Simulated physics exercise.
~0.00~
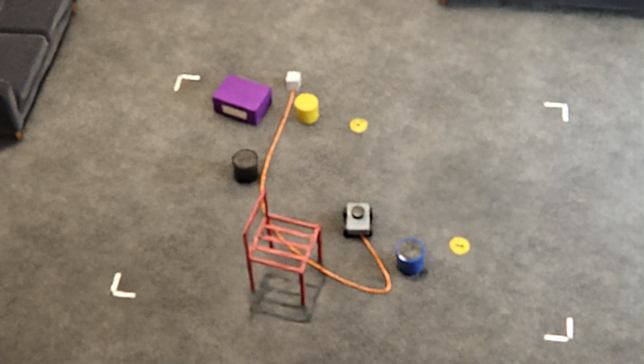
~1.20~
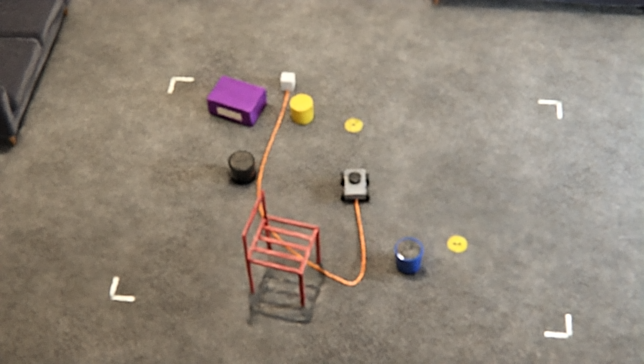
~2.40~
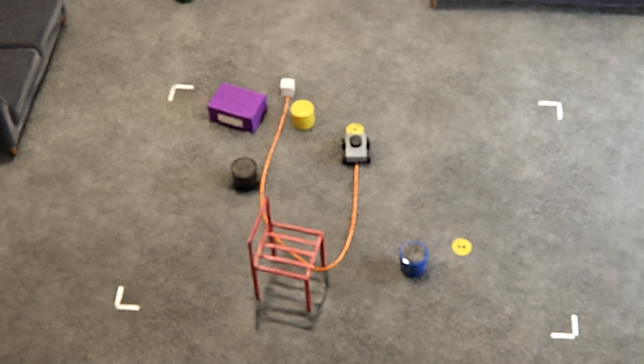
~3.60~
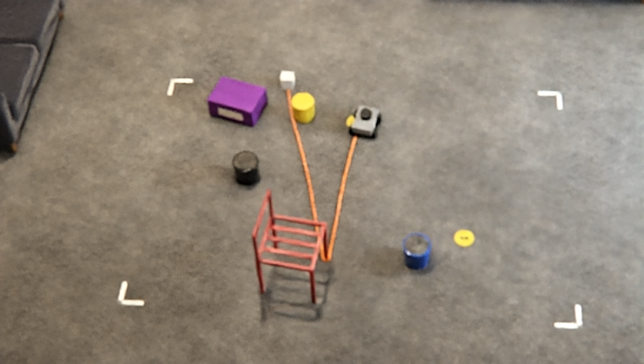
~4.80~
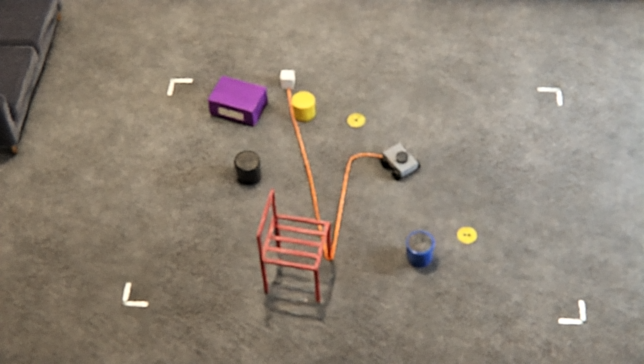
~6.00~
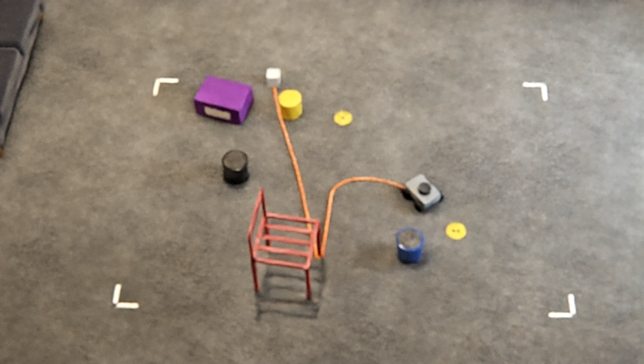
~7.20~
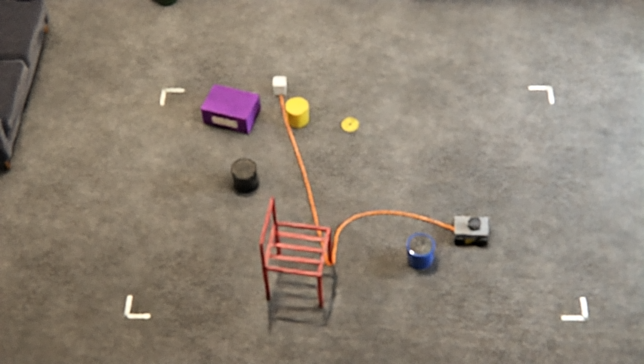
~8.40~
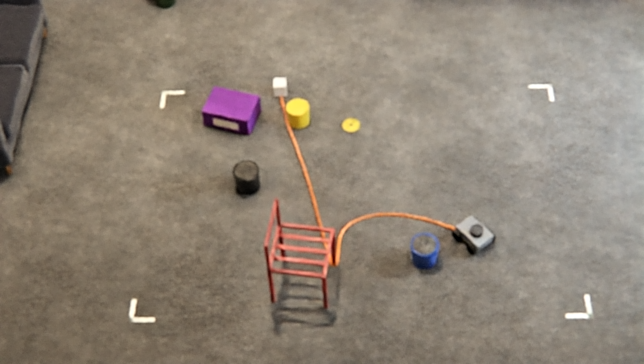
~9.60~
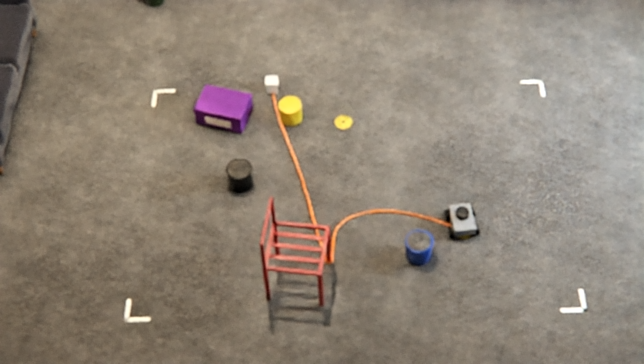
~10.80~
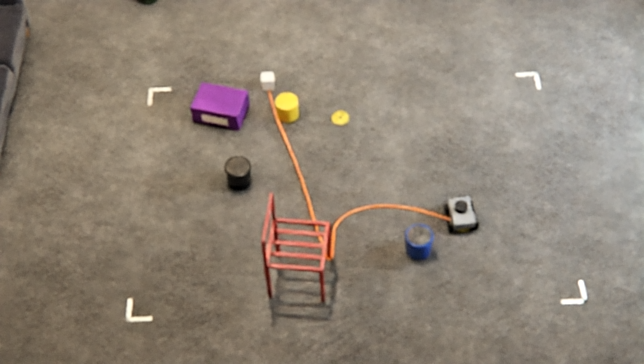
A long orange lead runs from a small white block at the upper left, past a red chair frame, to a small grey cart on a grey floor seen from high above. A purple box, a yellow tub and a black pot sit to the left, a blue pot to the lower right, with two yellow discs and white corner marks around. The cart drives up to the upper disc, pulling the curved lead tight against the chair. It then turns and heads down and right to the other disc, covering it. There it turns slightly and stops, the lead still bending round the upright chair.
